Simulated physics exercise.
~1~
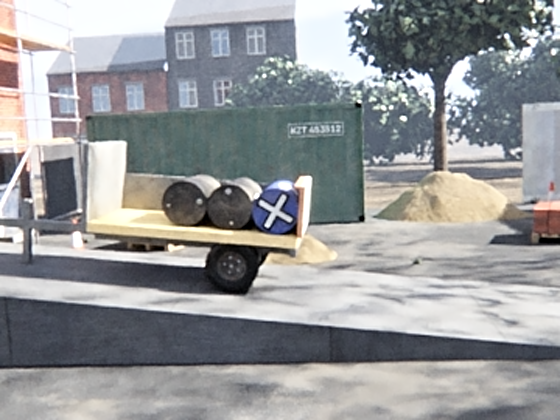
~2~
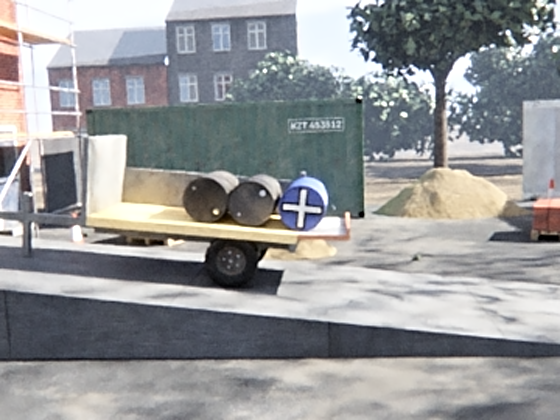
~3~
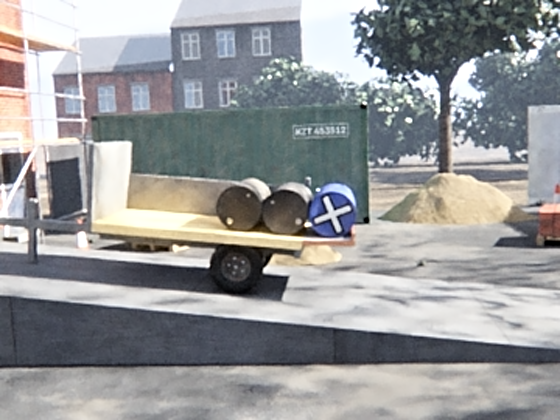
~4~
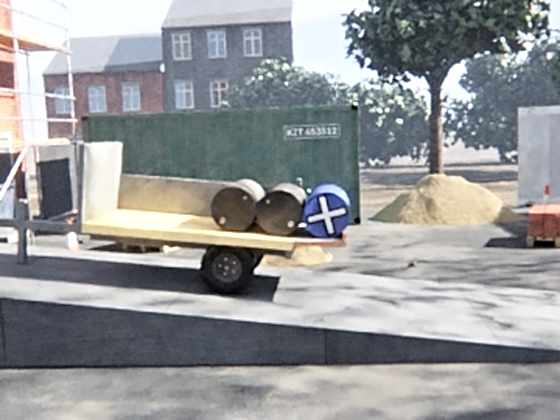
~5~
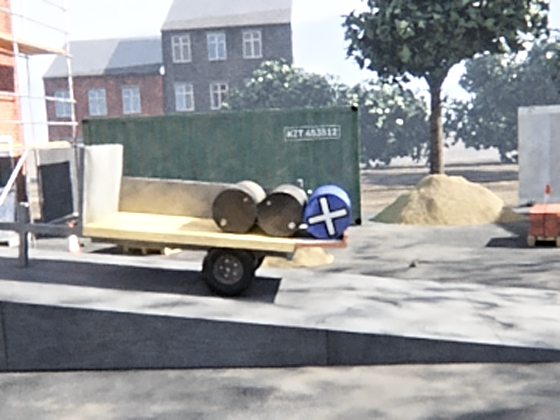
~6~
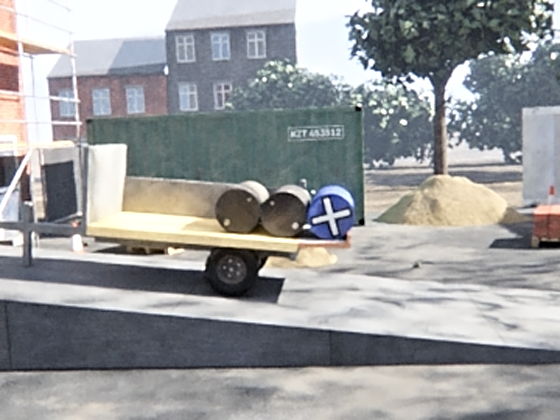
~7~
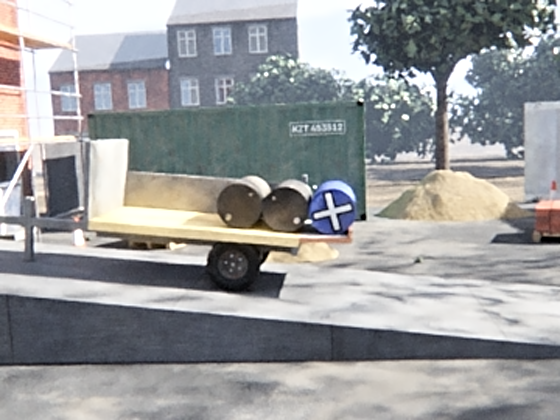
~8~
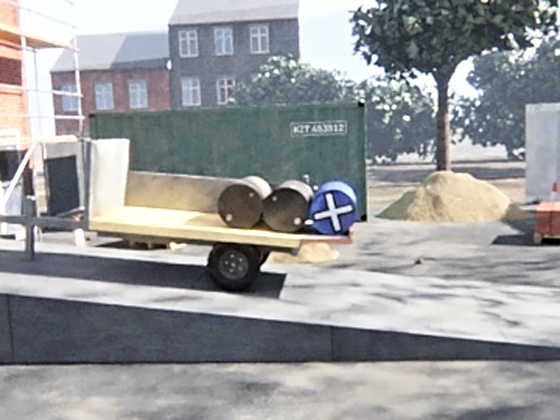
Three drums, two dark and one blue with a white cross on its end, lie side by side against the raised tailgate of a flatbed trailer, seen from the side by a slightly swaying camera. The trailer stands on a grey ramp sloping down to the right, with a green container, brick houses, a tree and a sand heap behind. The tailgate drops open to the right, and the drums roll a short way after it. The blue one turns onto the lowered gate and stops near its outer edge. It rests there, the dark drums beside it, all still aboard.
